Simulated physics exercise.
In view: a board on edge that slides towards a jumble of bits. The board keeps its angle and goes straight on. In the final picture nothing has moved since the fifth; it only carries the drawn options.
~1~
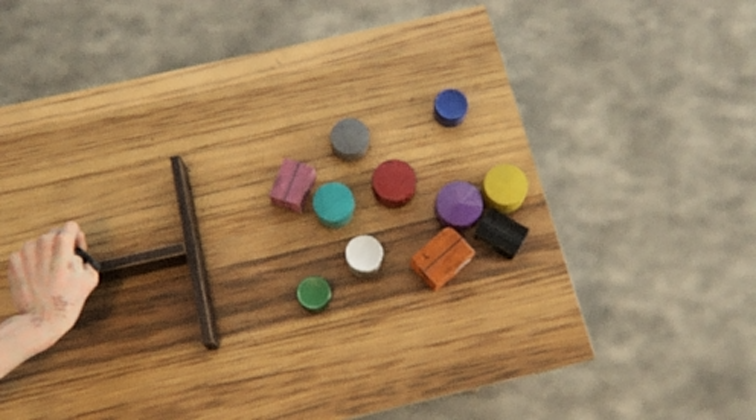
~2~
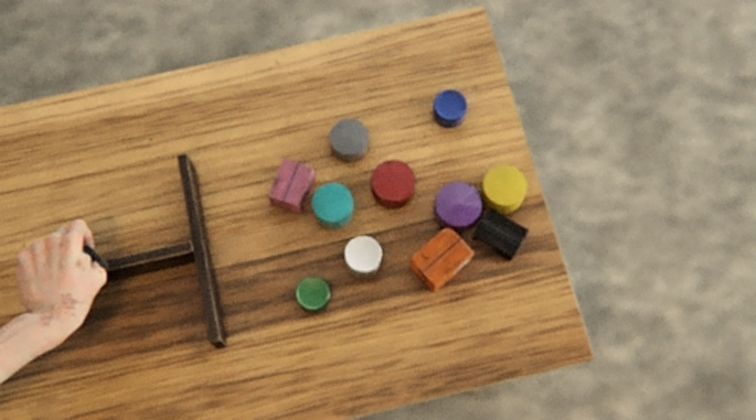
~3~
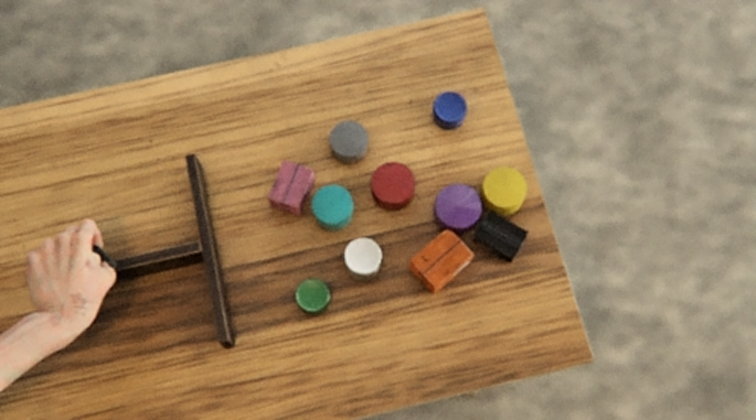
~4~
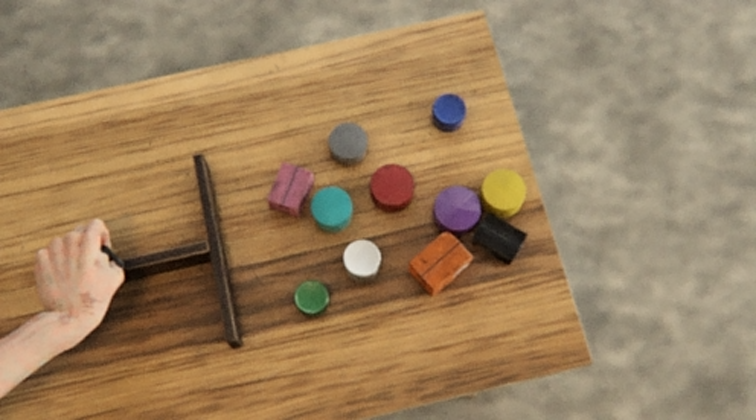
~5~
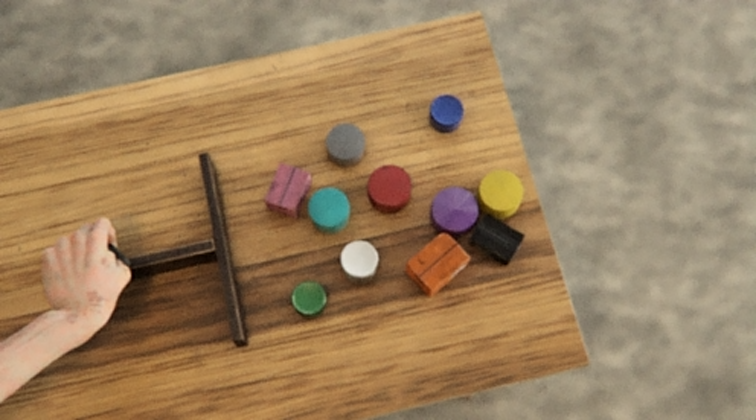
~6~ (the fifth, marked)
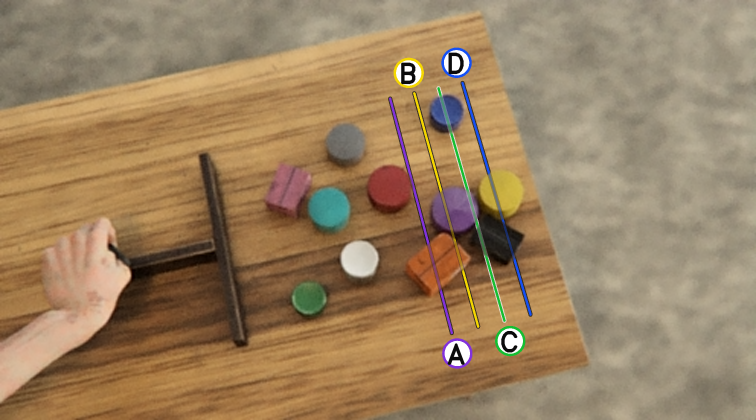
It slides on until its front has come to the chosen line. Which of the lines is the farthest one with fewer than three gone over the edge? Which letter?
As far as mark C.
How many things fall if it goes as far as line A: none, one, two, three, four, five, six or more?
The count is none.
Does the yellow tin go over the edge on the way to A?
No.
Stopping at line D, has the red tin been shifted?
Yes.
On the marked copy, A at (420, 211); B at (445, 205); C at (470, 199); D at (495, 194).
With C. Early on, board (311, 223); green tub (349, 293); grey pot (350, 144).
Further on, board (401, 203); yellow tin (504, 190); black box (506, 235).
At the end, board (469, 188); yellow tin over the edge; black box over the edge; two fallen.
As for the rest, A is within the limit but short; B is within the limit but short; D drops four.
